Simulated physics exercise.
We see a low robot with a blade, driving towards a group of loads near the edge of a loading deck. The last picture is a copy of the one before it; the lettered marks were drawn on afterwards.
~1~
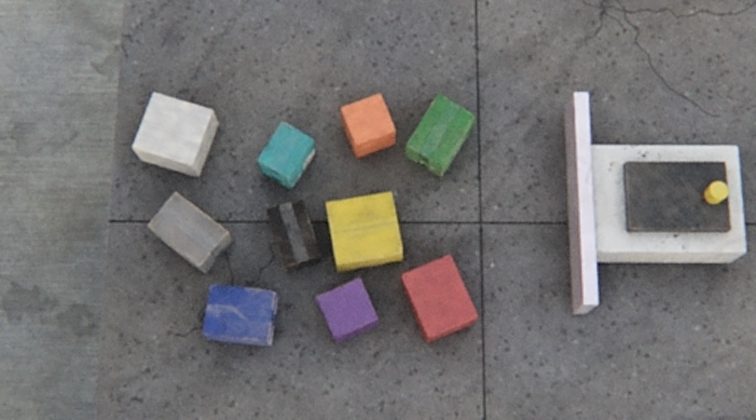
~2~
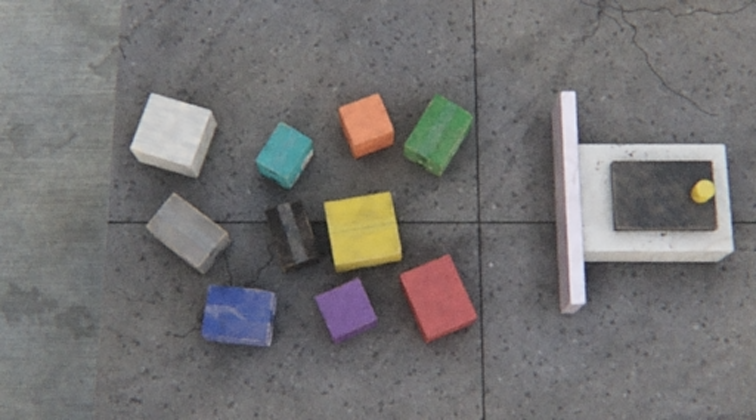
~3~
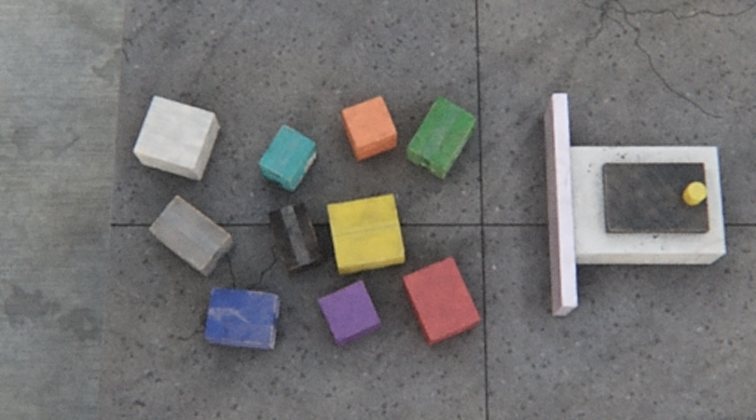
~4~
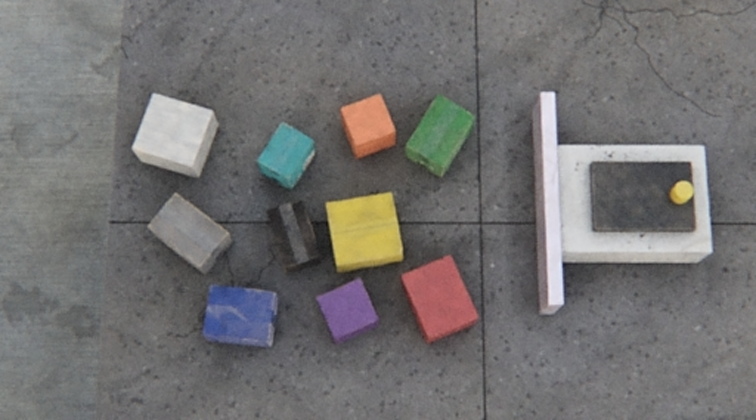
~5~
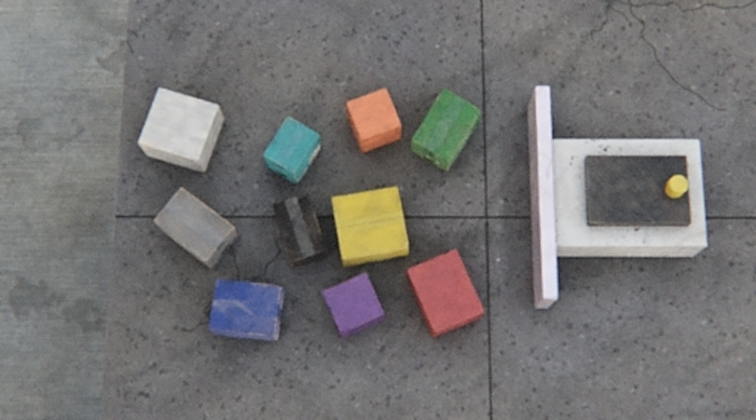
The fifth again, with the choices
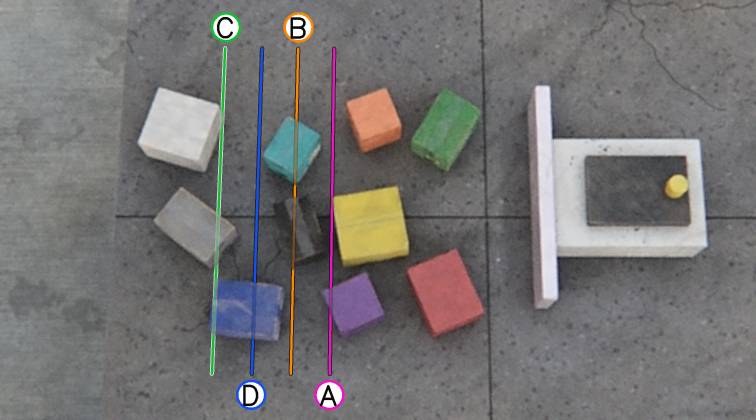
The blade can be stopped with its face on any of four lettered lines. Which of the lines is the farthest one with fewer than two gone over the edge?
The farthest such stop is D.
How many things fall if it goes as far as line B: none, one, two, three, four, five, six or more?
By then, none.
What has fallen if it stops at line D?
The grey box.
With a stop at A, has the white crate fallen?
No.
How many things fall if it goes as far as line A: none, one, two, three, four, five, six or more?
By then, none.
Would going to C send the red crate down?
No.
On the copy, A at (332, 205); B at (295, 205); C at (219, 205); D at (257, 205).
On D. First, robot (525, 190); red crate (407, 296); orange crate (364, 119).
Then, robot (421, 190); grey box (186, 228); blue parcel (198, 311).
Finally, robot (341, 189); grey box over the edge; blue parcel (118, 310); one fallen.
By contrast, A is within the limit but short; B is within the limit but short; C drops three.
